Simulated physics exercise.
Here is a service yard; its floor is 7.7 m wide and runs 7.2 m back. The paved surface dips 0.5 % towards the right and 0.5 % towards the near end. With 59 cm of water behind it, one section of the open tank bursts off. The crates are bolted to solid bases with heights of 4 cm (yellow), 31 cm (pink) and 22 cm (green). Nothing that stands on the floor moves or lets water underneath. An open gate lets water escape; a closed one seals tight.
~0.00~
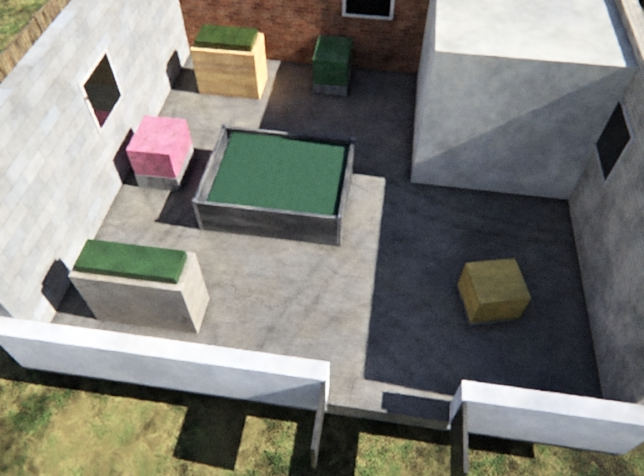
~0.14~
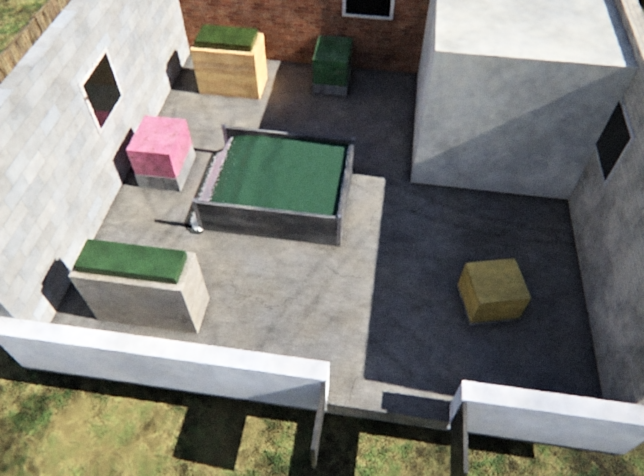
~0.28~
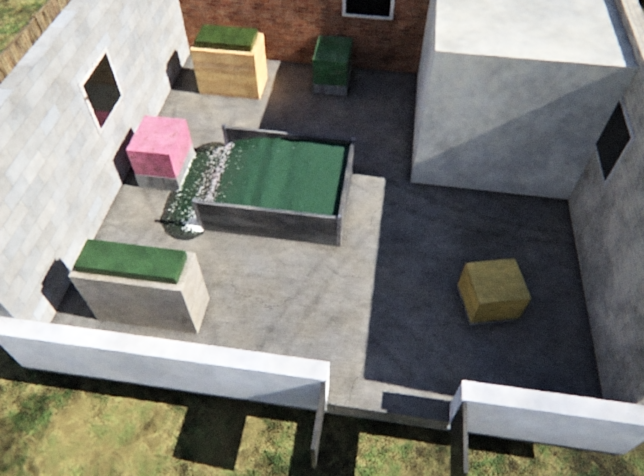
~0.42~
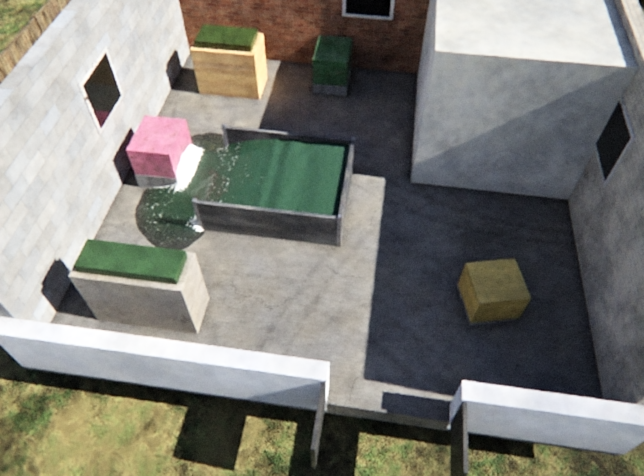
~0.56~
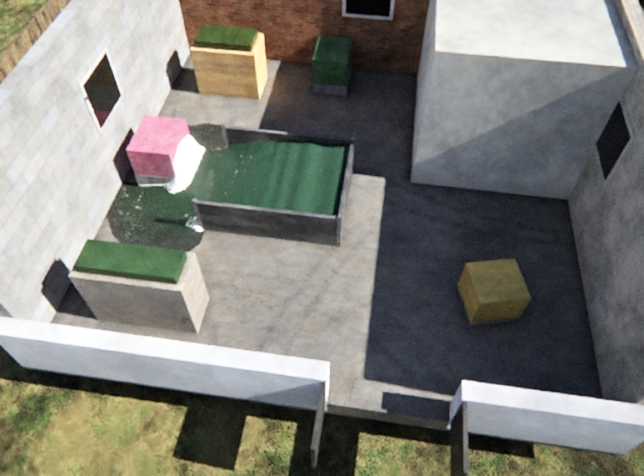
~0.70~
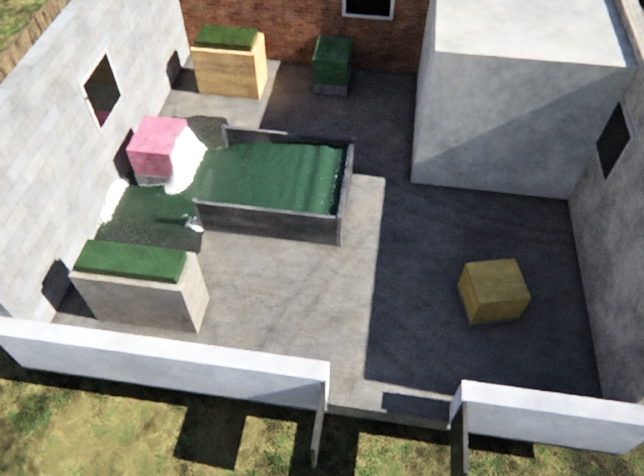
Green water burst out of the left end of an open tank in a walled yard, splashed white against the pink block, and spread across the paving to the wall on the left.
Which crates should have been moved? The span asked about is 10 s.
The yellow crate gets wet; the pink crate gets wet; the green crate keeps dry.
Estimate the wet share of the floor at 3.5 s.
About 45 per cent.
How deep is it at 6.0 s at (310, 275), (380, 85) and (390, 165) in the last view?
About 3, 1 and 5 cm.
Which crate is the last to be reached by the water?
The yellow one.
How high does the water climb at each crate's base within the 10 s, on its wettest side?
In cm: Yellow 11, pink 79, green 17.
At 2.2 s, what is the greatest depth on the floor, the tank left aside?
Up to some 42 cm.
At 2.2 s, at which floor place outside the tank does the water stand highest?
At about (46, 333).
After 1.4 s water covers 20 % of the floor and is deepest (40 cm) near (198, 179); yellow plinth not reached, pink plinth reached, green plinth not reached.
After 2.2 s water covers 25 % of the floor and is deepest (42 cm) near (46, 333); yellow plinth not reached, pink plinth reached, green plinth not reached.
After 3.5 s water covers 45 % of the floor and is deepest (27 cm) near (40, 344); yellow plinth not reached, pink plinth reached, green plinth reached.
After 6.0 s water covers 80 % of the floor and is deepest (13 cm) near (195, 187); yellow plinth reached, pink plinth reached, green plinth reached.
After 10.0 s water covers 95 % of the floor and is deepest (10 cm) near (570, 255); highest at the yellow plinth 11 cm, highest at the pink plinth 79 cm, highest at the green plinth 17 cm.
